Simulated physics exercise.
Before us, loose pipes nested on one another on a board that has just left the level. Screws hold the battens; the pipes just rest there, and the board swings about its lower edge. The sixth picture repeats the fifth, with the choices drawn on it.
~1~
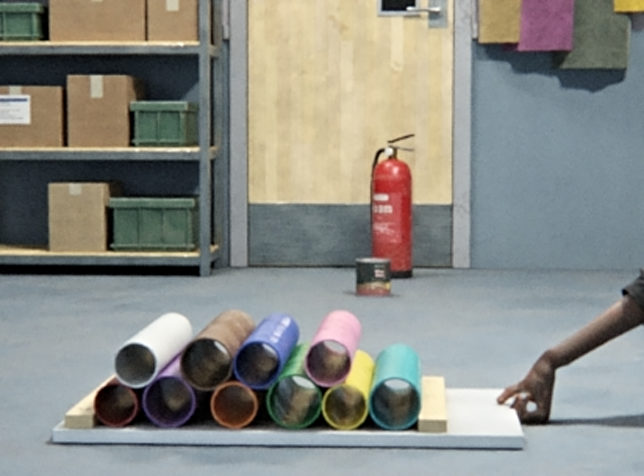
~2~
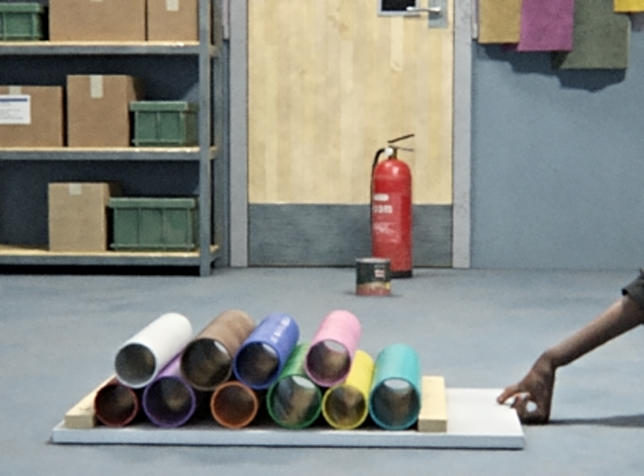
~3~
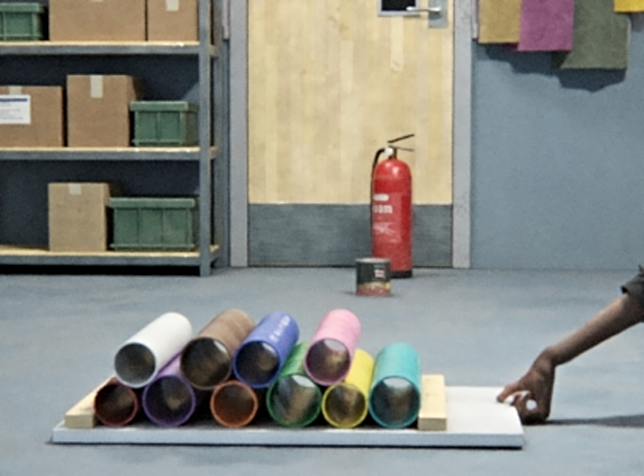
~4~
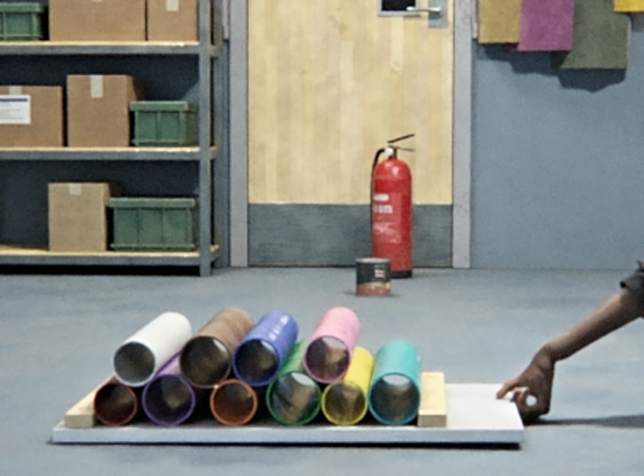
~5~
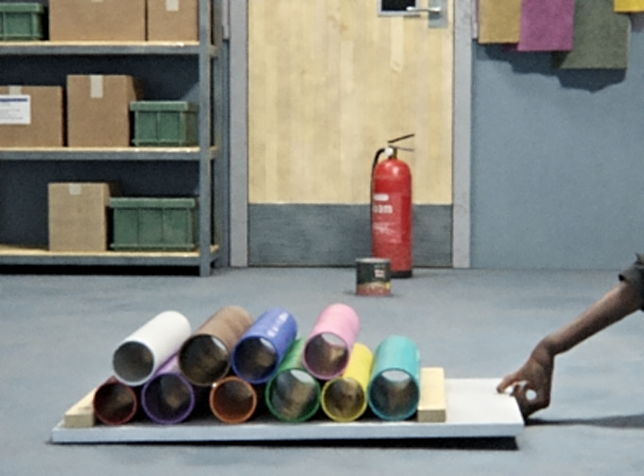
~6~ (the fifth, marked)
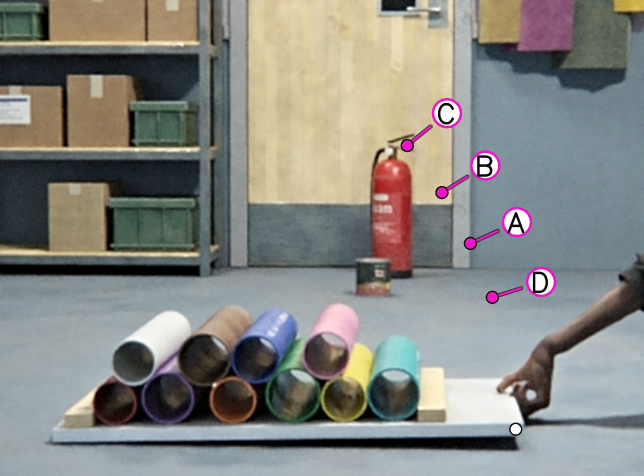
To begin with, colourful pipes rest in two layers between wooden battens on a pale board lying on the floor, while a hand grips the board's right end. The hand then raises that end very slightly, tilting the board a little, and the pipes stay nested together as they tilt with it.
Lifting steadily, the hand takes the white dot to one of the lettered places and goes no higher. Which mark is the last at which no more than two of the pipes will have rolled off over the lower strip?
Stop at D.
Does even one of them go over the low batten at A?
Yes.
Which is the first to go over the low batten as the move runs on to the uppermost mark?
First is the white one.
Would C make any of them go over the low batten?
Yes, at C.
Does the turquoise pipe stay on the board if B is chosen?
Yes.
On the copy, A at (470, 243); B at (442, 192); C at (407, 146); D at (492, 297); the white dot at (516, 429).
On D. First, board at 13°.
Then, board at 18°.
Finally, board at 18°, two over the low batten (brown, white).
By contrast, A three over the low batten (brown, blue, white); B three over the low batten (brown, blue, white); C eight over the low batten.
